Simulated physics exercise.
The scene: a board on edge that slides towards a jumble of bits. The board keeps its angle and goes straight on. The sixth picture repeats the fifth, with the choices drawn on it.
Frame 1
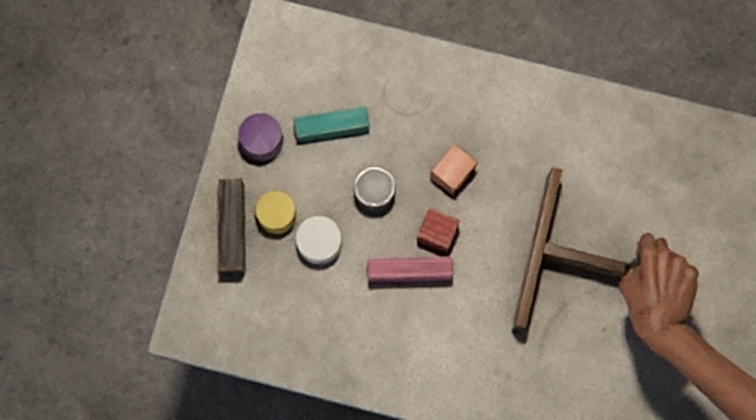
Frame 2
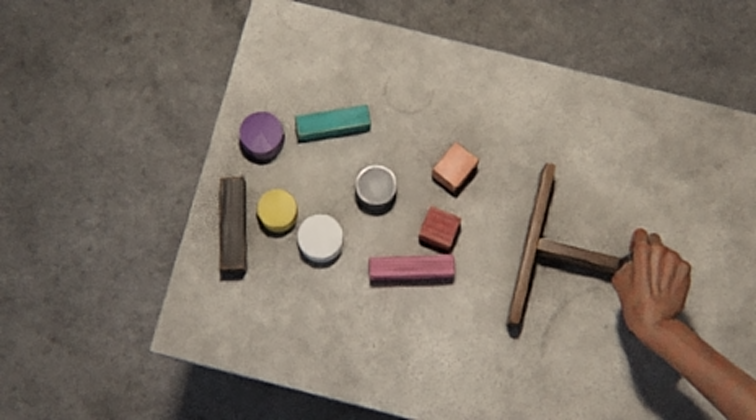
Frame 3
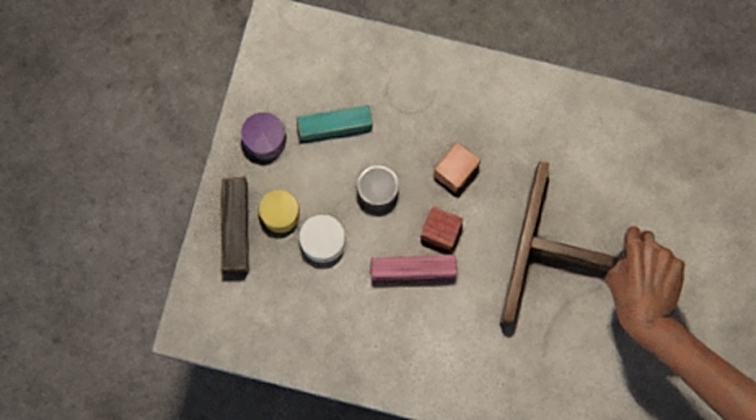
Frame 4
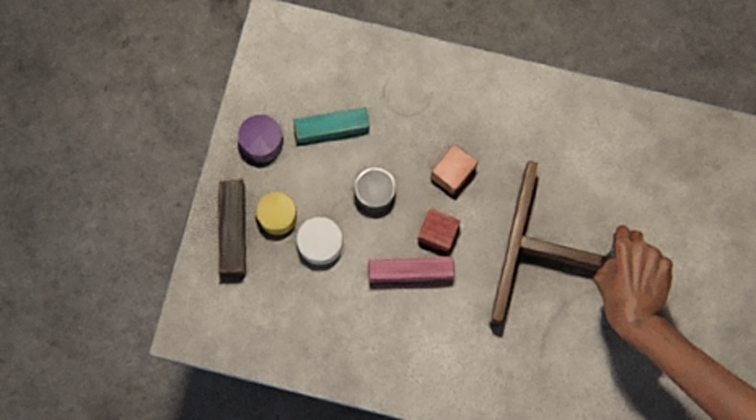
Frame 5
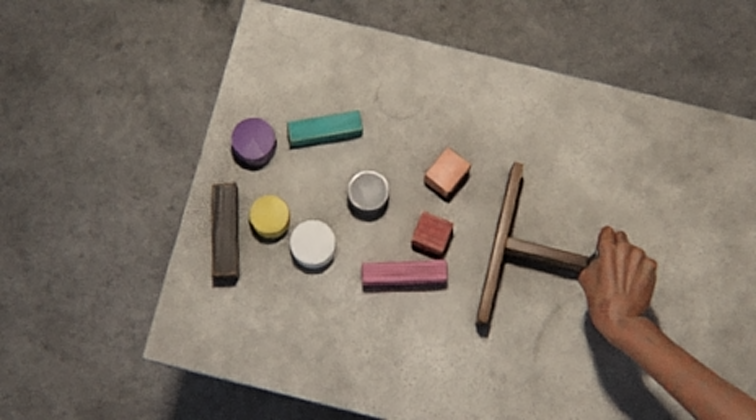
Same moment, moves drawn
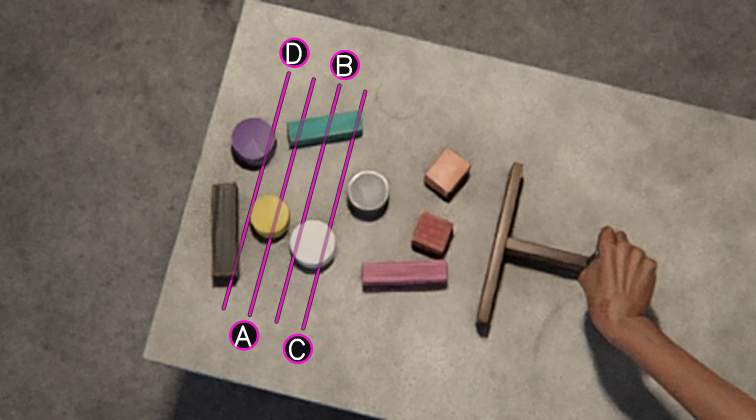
On a grey tabletop, a hand holding a T-shaped wooden tool slid its long edge slowly a short way left, towards a scattering of coloured blocks, bars and round tins, which lay untouched.
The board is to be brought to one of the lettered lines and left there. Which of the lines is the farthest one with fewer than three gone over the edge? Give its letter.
D.
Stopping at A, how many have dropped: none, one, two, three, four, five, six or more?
The count is none.
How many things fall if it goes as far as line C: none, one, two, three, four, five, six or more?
By then, none.
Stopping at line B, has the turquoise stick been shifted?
Yes.
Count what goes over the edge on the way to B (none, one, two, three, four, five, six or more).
In all, none.
On the copy, A at (282, 195); B at (309, 201); C at (335, 208); D at (257, 188).
On D. First, board (414, 219); white tin (309, 243); pink stick (352, 267).
Then, board (326, 198); purple tin (251, 140); yellow tin (251, 197).
Finally, board (259, 181); yellow tin over the edge; black bar (175, 236); one fallen.
By contrast, A is within the limit but short; B is within the limit but short; C is within the limit but short.
